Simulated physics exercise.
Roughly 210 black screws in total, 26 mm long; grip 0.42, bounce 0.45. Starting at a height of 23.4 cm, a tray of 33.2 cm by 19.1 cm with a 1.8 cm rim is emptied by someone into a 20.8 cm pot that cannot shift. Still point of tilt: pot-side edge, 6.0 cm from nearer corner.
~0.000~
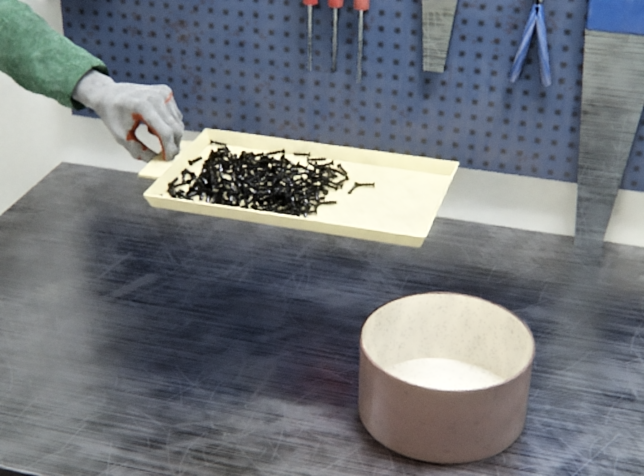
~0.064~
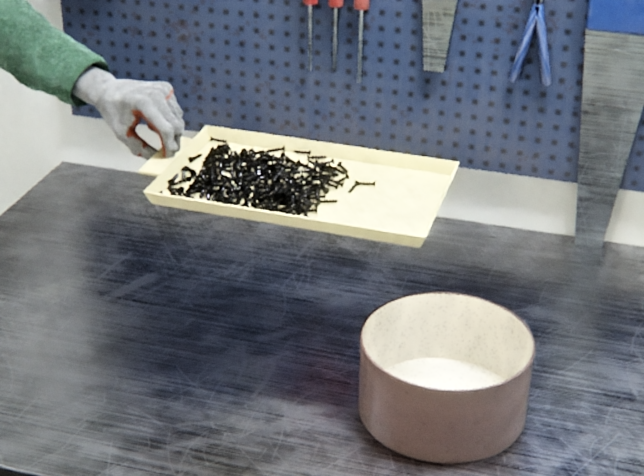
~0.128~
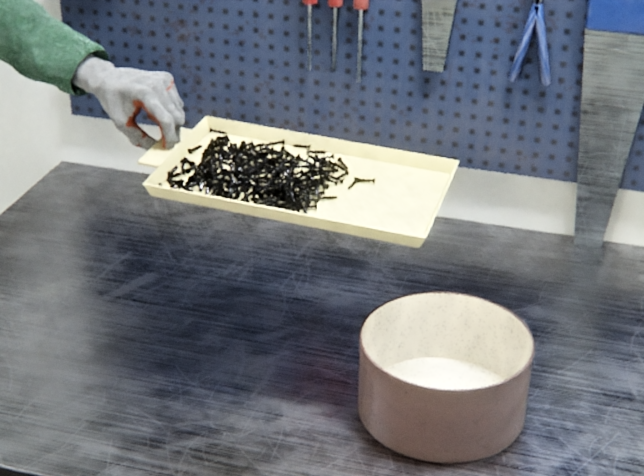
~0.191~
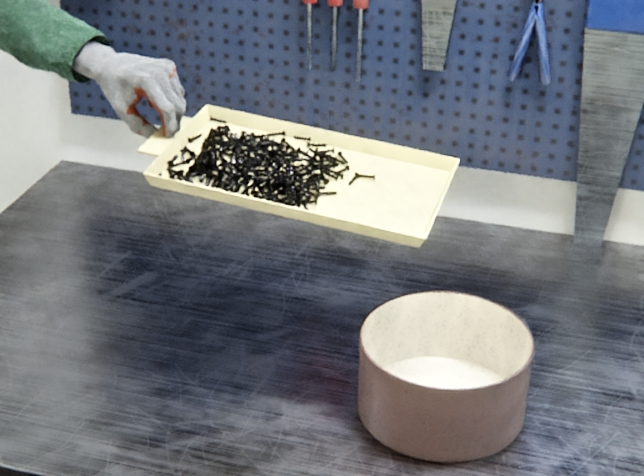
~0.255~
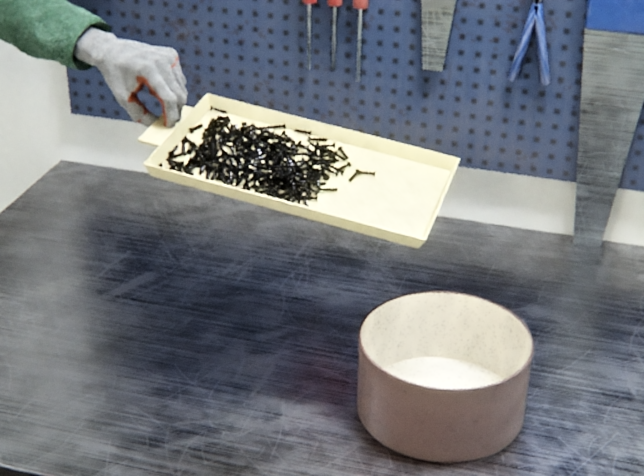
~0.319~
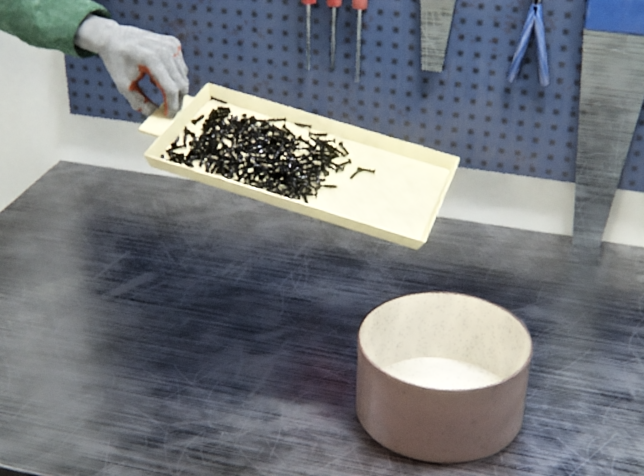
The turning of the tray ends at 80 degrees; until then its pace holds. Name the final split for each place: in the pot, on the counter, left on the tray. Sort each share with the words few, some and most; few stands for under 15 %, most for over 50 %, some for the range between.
The shares come out as follows. Pot: Most. Counter: Few. Left on the tray: Few.
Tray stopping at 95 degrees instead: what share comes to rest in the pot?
Pot share: About 95 per cent.
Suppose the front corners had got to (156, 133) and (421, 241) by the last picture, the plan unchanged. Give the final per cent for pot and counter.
Per cent by place - pot 100, counter 0.
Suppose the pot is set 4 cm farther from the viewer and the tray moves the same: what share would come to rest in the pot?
My estimate: Some 95 per cent.
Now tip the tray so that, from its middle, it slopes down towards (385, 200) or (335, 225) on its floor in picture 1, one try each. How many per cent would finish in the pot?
Near 45 and 75 percent, in that order.
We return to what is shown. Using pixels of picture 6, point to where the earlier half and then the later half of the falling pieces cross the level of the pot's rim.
Early half: About (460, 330); late half: (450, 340).
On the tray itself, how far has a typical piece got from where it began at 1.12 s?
Some 19 cm.
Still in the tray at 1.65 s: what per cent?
It comes to near 40 per cent.
Then, at 1.12 s, tilt 43 degrees; the tray holds 95 %, the pot 0 %.
After 1.65 s, tilt 64 degrees; the tray holds 40 %, the pot 50 %.
After 2.24 s, tilt 80 degrees; the tray holds 10 %, the pot 85 %.
In the end, at 3.2 s, pot 95 %, counter 5 %, tray 0 %.
